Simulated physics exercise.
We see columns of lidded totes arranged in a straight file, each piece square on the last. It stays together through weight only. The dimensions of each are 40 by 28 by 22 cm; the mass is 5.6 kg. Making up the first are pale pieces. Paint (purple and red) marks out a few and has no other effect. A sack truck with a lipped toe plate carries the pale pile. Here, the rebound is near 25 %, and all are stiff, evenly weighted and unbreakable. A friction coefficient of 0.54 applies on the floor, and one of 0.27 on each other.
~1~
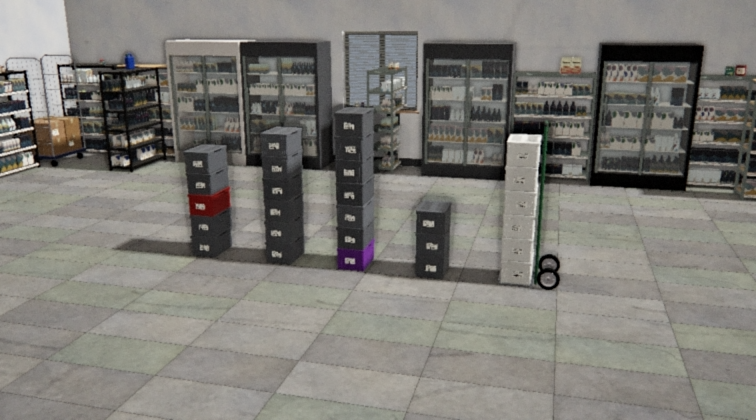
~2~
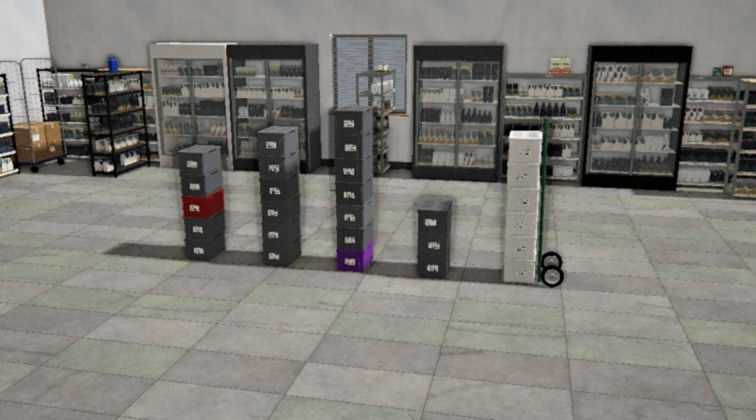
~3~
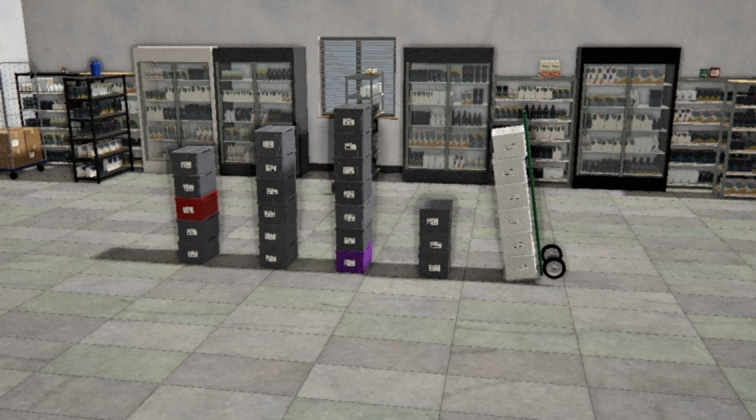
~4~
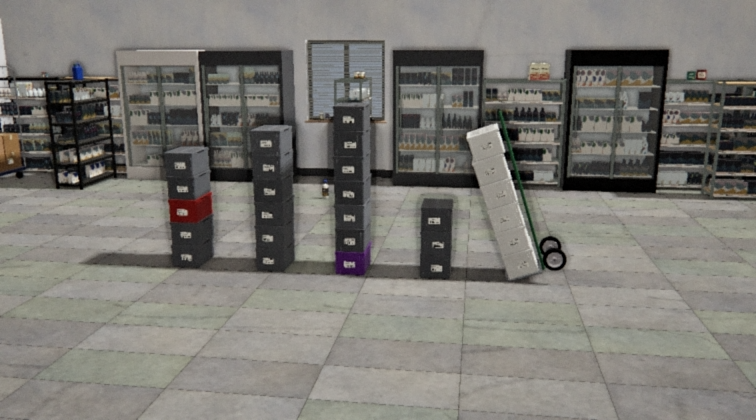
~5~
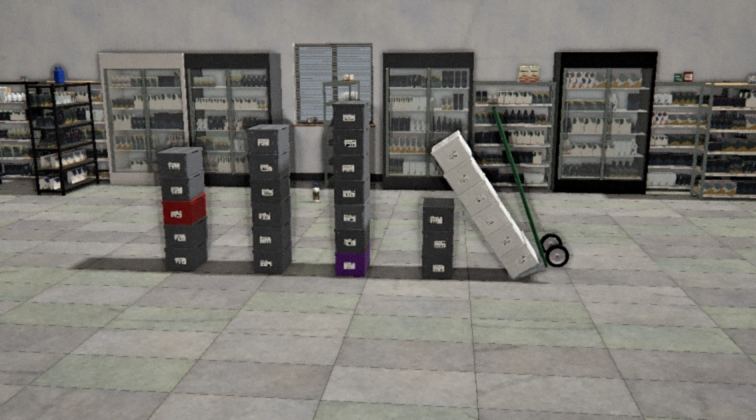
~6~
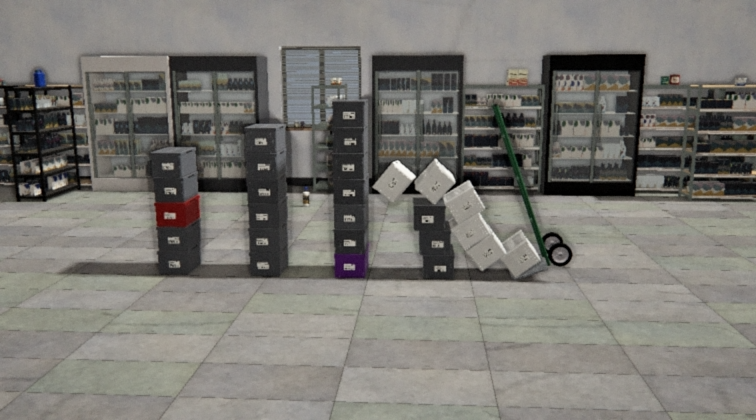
A pale stack on a green hand truck tips left and breaks apart against the shortest dark stack.
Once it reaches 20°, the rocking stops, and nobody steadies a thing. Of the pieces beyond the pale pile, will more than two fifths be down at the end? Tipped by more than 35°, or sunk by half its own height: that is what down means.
No, fewer than two fifths.
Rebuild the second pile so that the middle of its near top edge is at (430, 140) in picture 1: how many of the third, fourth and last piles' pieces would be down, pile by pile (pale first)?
Down by pile: Third 7, fourth 6, last 4.
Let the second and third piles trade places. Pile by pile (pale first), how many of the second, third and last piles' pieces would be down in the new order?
Count of fallen pieces - second: 7; third: 2; last: 4.
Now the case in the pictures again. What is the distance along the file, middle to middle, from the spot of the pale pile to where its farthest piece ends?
I'd put it at close to 140 cm.
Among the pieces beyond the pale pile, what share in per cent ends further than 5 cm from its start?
Result: 25 per cent.
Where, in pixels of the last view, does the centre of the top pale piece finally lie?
Close to (379, 257).
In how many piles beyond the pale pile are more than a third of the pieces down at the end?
All told, the figure is 1.
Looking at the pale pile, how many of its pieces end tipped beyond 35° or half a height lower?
I count 5 pale pieces.
Then, 0.07 s past the last view, 6 of the pale pile down; none of the 21 other totes down, 3 disturbed.
Then, 0.33 s past the last view, 6 of the pale pile down; none of the 21 other totes down, 7 disturbed.
Then, 0.71 s past the last view, 6 of the pale pile down; 2 of the 21 other totes down.
Then, 1.33 s past the last view, 5 of the pale pile down; 2 of the 21 other totes down.
In the end, 5 of the pale pile down; 2 of the 21 other totes down; purple tote unmoved; red tote unmoved. That is 10 per cent. From the last view, middles, purple tote near (351, 260), red tote near (178, 211).
